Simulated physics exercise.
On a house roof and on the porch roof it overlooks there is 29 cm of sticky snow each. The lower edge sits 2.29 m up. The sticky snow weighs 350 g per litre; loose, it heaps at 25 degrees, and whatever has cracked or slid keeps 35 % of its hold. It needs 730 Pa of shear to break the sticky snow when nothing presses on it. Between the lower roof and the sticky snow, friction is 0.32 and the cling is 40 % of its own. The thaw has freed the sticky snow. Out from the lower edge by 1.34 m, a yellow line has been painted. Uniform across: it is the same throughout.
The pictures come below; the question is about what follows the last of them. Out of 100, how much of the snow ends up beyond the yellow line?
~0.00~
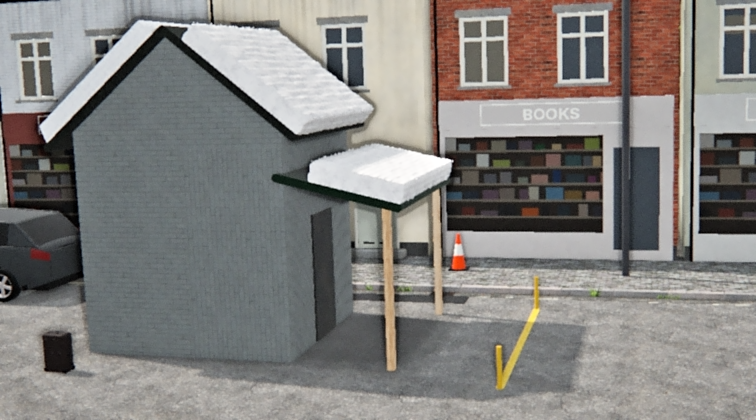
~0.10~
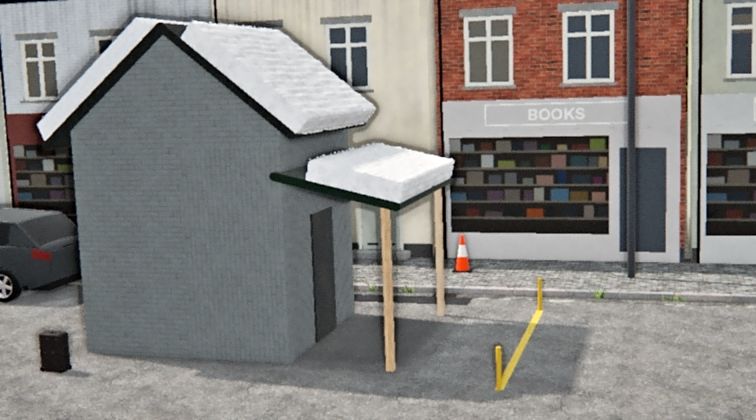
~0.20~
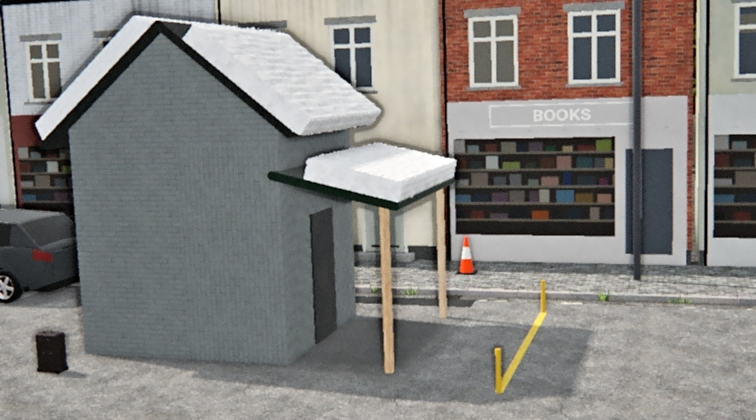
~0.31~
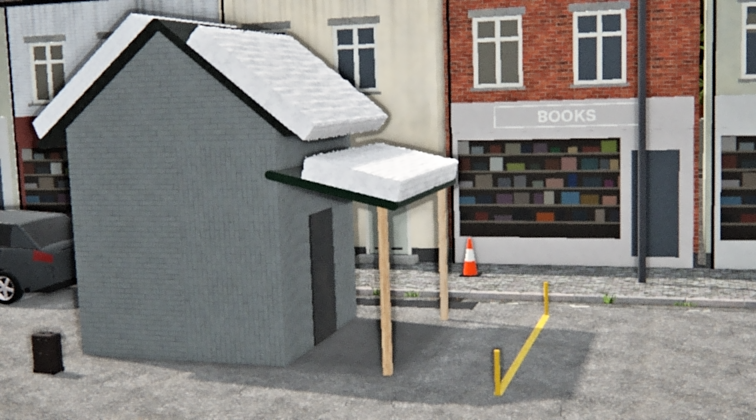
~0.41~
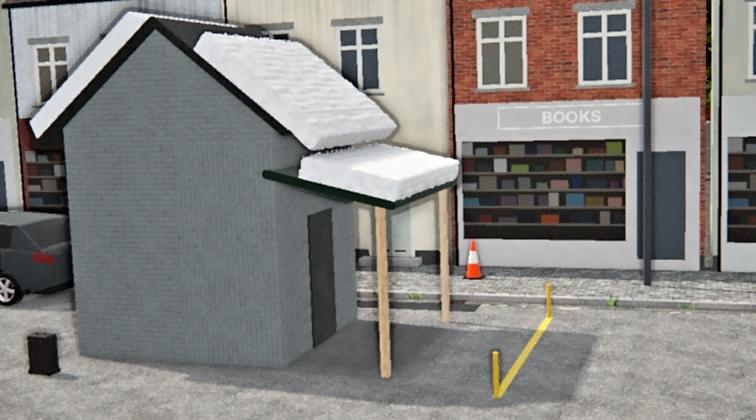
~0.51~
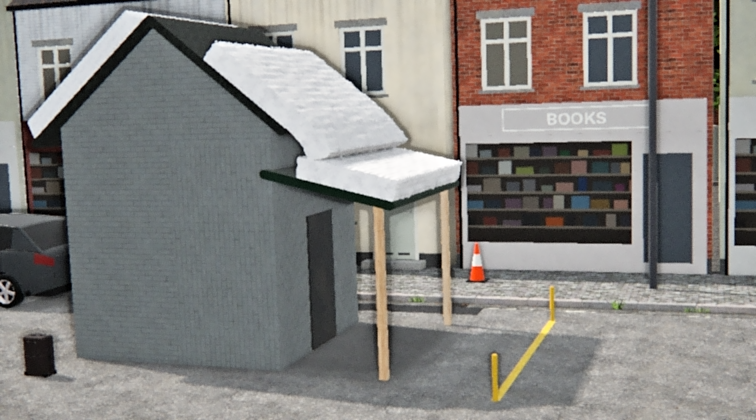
Roughly 27 out of 100.
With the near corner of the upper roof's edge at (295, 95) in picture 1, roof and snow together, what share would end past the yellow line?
Result: Near 50 %.
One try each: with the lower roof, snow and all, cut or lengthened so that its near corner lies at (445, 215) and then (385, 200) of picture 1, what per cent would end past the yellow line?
Roughly 12 % and then 30 %.
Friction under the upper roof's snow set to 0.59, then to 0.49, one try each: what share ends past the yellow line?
Try 1: 0 %; try 2: 3 %.
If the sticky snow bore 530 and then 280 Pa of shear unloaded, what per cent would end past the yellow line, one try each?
First try roughly 35 per cent, second try roughly 45 per cent.
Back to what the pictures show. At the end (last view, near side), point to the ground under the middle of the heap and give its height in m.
(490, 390), 0.4 m.
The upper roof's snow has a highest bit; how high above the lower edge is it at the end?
I'd put it at around 0.6 m up.
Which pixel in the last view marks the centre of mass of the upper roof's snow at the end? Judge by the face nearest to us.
Roughly at (447, 313).
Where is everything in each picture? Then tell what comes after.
The first frame shows leading edge of the sticky snow at (297, 111).
The second frame shows leading edge of the sticky snow at (297, 110), its middle shifted 2.5 cm, 1 % of it past the upper edge, in one piece.
The third frame shows leading edge of the sticky snow at (300, 135), its middle shifted 10 cm, 5 % of it past the upper edge, in one piece.
The fourth frame shows leading edge of the sticky snow at (304, 130), its middle shifted 23 cm, 11 % of it past the upper edge, in one piece.
The fifth frame shows leading edge of the sticky snow at (311, 123), its middle shifted 41 cm, 20 % of it past the upper edge, in one piece.
The sixth frame shows leading edge of the sticky snow at (321, 137), its middle shifted 64 cm, 31 % of it past the upper edge, cracking.
After 1.06 s, none is below the lower edge and 0 % is past the line.
After 1.71 s, 44 % is below the lower edge and 6 % is past the line.
After 2.35 s, 64 % is below the lower edge and 26 % is past the line.
After 3.00 s, 69 % is below the lower edge and 27 % is past the line.
After 3.40 s, at the end, 69 % is below the lower edge and 27 % is past the line.
